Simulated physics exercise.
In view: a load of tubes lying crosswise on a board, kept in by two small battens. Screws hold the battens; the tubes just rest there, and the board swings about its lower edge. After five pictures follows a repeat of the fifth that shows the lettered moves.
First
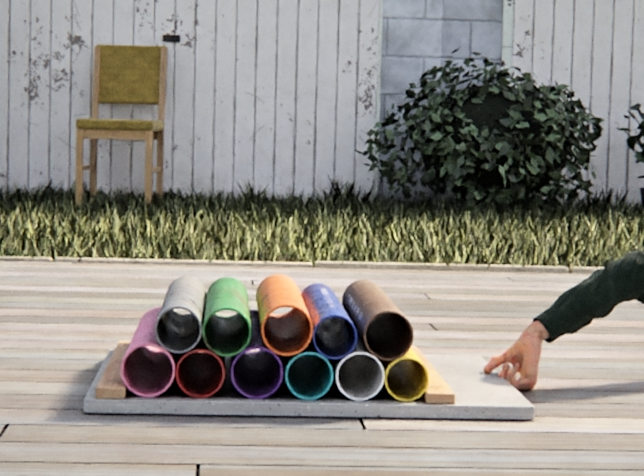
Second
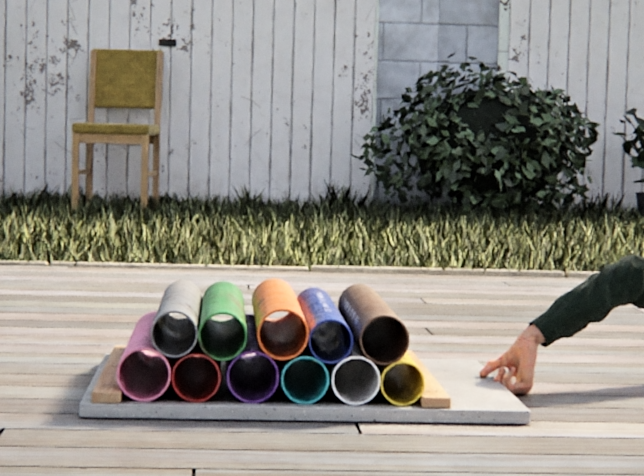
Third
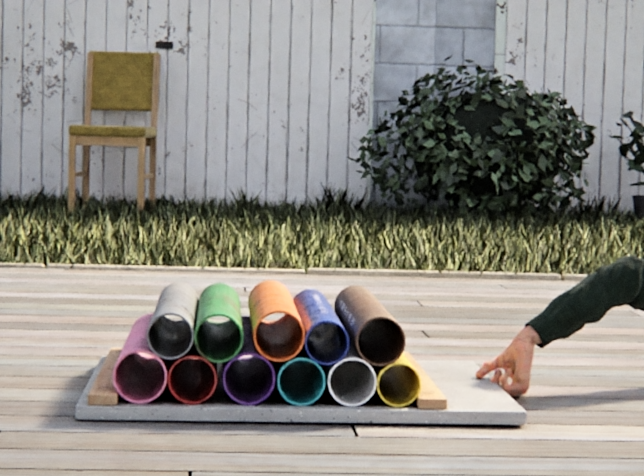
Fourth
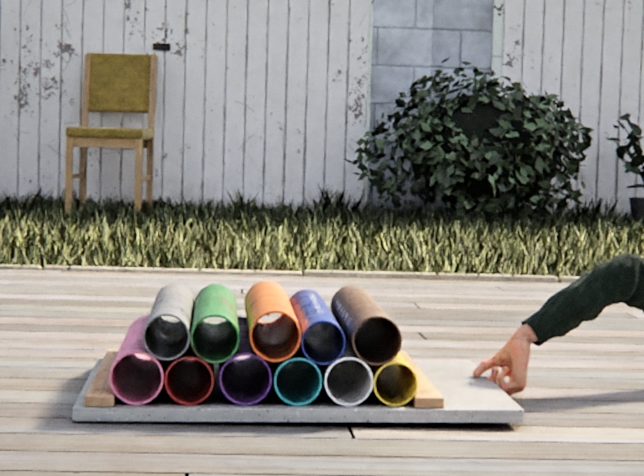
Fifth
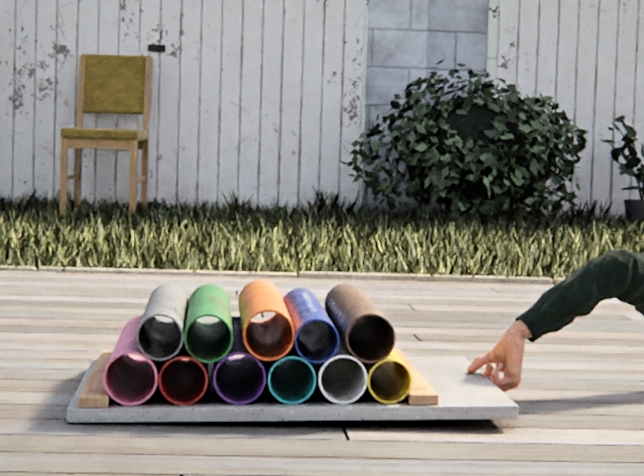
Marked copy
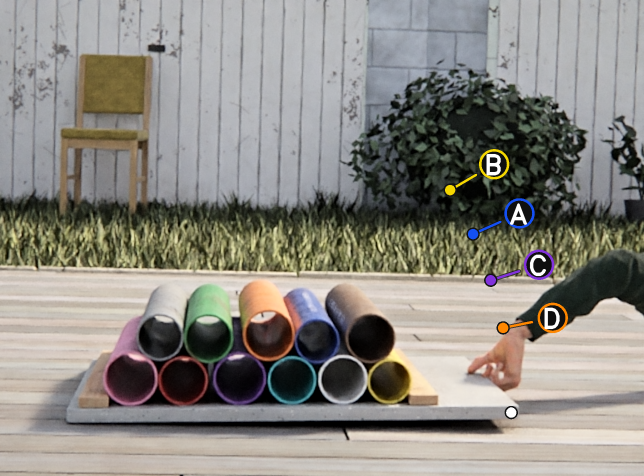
A hand at the right rested its fingers on a pale board stacked with two rows of colourful tubes, and nothing on it moved while the whole view drifted slightly, shifting everything a little left.
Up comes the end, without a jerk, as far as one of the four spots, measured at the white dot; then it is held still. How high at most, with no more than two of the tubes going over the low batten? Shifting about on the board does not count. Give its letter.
Raise it to A.
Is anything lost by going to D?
No, at D.
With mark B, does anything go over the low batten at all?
Yes, at B.
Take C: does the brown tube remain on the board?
Yes, with C.
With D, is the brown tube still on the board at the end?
Yes.
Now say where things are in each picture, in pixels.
The first frame shows pink tube (148, 370); red tube (200, 373); purple tube (257, 373).
The second frame shows purple tube (253, 377); turquoise tube (305, 380).
The third frame shows board (296, 382); white tube (352, 382); blue tube (327, 343).
The fourth frame shows board (293, 383); pink tube (136, 378); purple tube (246, 379); red tube (189, 381).
The fifth frame shows board (287, 381); pink tube (130, 379); red tube (183, 381).
On the marked copy, A at (473, 234); B at (450, 190); C at (491, 280); D at (503, 328); the white dot at (512, 413).
Following A. Soon after the start, board at 16°.
Later, board at 26°.
In the end, board at 26°, none over the low batten.
As for the rest, B eleven over the low batten; C none over the low batten; D none over the low batten.
